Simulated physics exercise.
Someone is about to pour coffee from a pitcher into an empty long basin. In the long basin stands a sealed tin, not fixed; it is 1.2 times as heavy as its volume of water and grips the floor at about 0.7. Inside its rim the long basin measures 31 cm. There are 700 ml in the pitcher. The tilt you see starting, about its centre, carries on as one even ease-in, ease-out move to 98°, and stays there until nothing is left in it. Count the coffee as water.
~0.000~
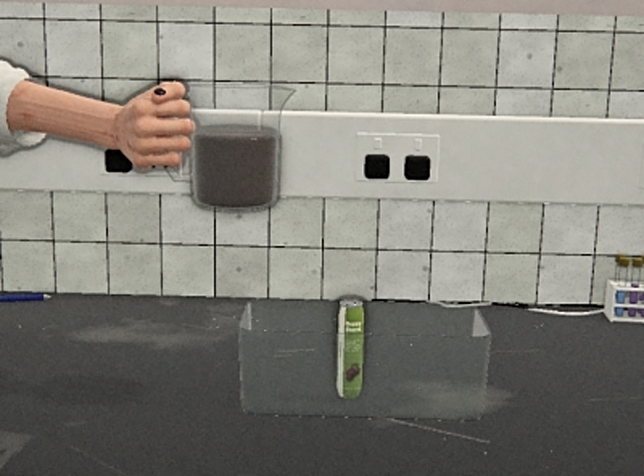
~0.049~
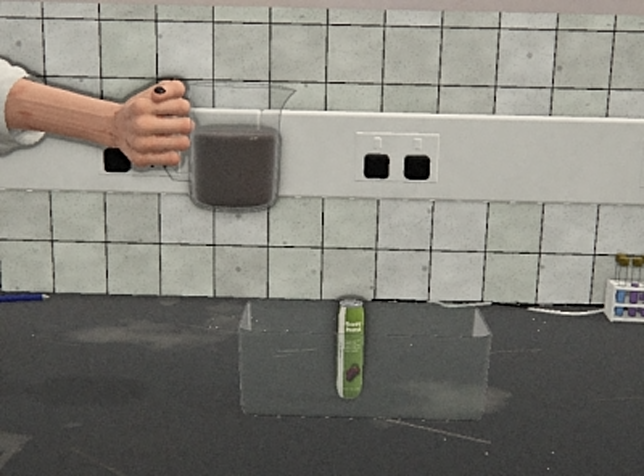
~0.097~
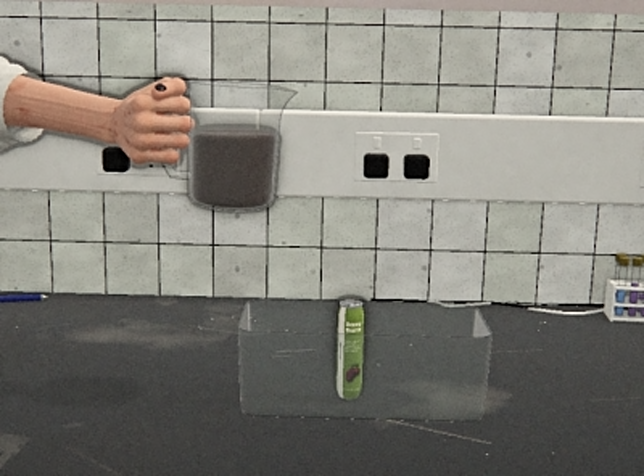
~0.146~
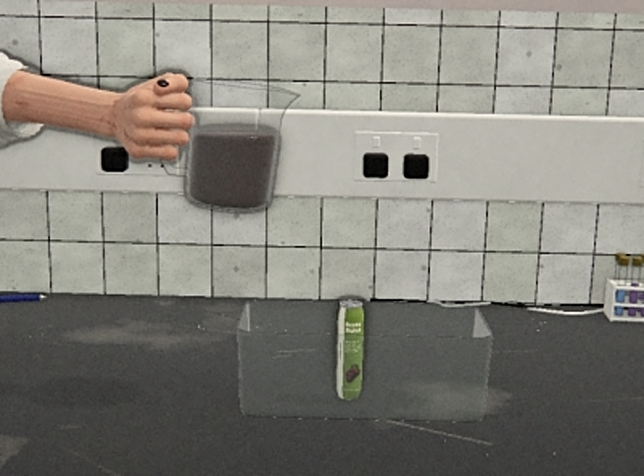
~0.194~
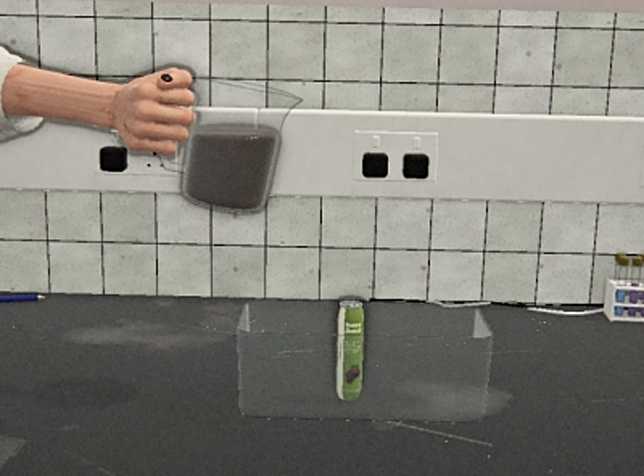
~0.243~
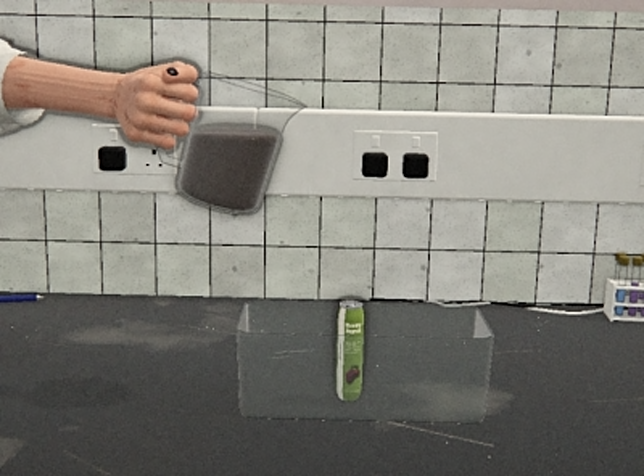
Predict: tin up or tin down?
It keeps standing.
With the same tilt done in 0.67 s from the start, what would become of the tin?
The tin remains upright.
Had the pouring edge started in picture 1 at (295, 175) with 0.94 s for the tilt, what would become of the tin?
Then it topples.
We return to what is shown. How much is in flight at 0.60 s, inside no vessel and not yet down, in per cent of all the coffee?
Some 4 per cent.
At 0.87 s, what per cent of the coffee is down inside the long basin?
About 16 per cent.
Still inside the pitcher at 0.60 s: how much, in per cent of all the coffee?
Near 96 in a hundred.
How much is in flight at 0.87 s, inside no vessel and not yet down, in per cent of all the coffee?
Near 36 in a hundred.
Then, 0.60 s in, the tilt is 70° and 96 per cent is still to pour; the tin stands where it began.
Then, 0.87 s in, the tilt is 96° and 48 per cent is still to pour; the tin stands where it began.
Then, 1.14 s in, the tilt is 98° and 12 per cent is still to pour; the tin stands where it began.
Then, 1.44 s in, the tilt is 98° and 2 per cent is still to pour; the tin stands where it began.
Finally, the tin stands where it began.
